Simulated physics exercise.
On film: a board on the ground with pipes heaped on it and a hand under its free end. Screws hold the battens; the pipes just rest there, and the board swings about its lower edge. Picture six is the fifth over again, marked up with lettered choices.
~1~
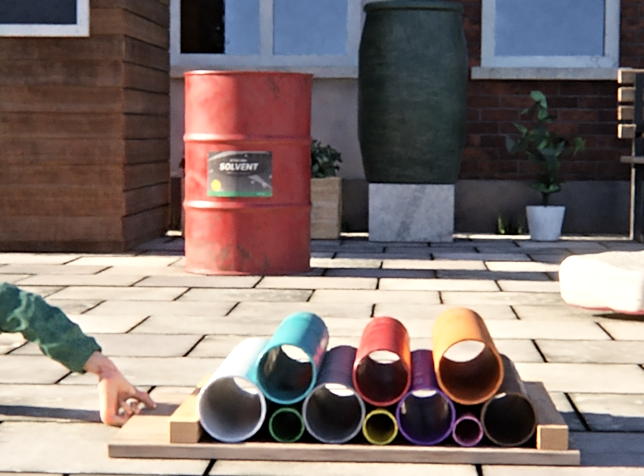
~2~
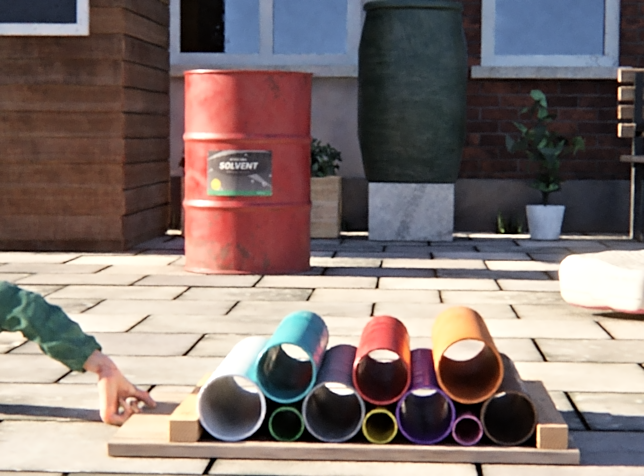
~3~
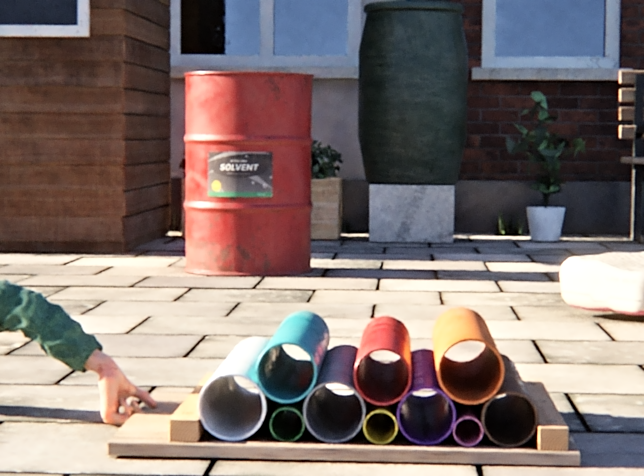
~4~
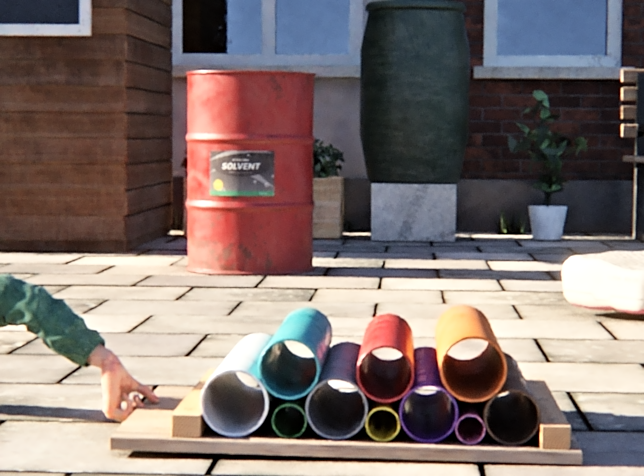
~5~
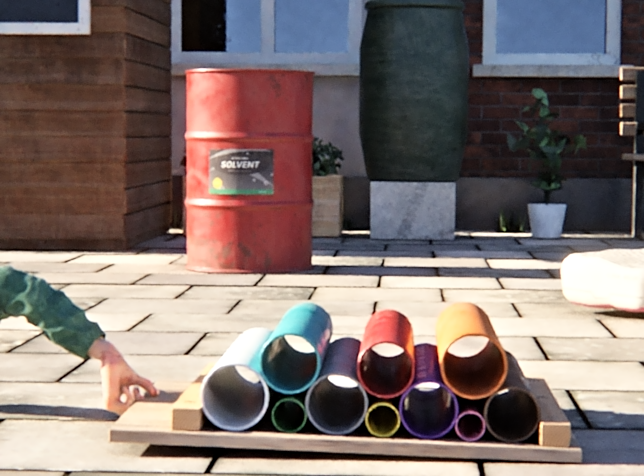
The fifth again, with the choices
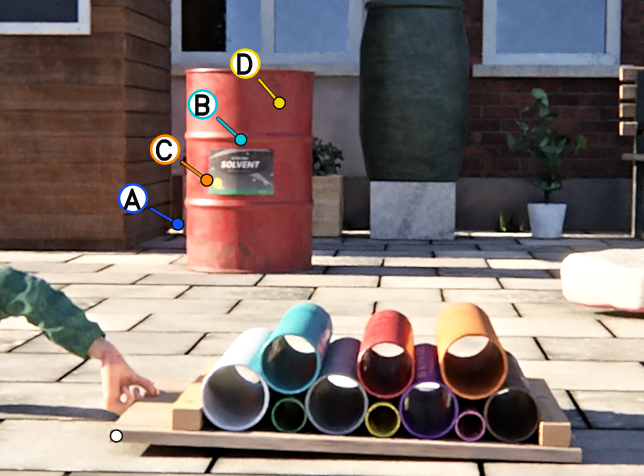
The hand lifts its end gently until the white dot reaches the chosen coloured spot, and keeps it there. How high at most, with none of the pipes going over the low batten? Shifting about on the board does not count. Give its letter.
The answer is mark C.
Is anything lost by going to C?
At C: No.
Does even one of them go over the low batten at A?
No.
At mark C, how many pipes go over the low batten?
The count is none.
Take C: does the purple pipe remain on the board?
Yes.
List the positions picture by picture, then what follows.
The first frame shows board (347, 415); white pipe (231, 408); green pipe (287, 426).
The second frame shows green pipe (287, 425); grey pipe (333, 412).
The third frame shows board (348, 414); white pipe (232, 407); green pipe (287, 424); brown pipe (510, 419).
The fourth frame shows board (350, 411); white pipe (235, 403); green pipe (289, 421).
The fifth frame shows board (350, 407); white pipe (235, 397); green pipe (289, 415).
On the marked copy, A at (178, 224); B at (241, 139); C at (207, 180); D at (279, 103); the white dot at (117, 436).
With C. Early on, board at 20°.
Further on, board at 36°.
At the end, board at 36°, none over the low batten.
As for the rest, A none over the low batten; B one over the low batten (orange); D three over the low batten (orange, turquoise, red).
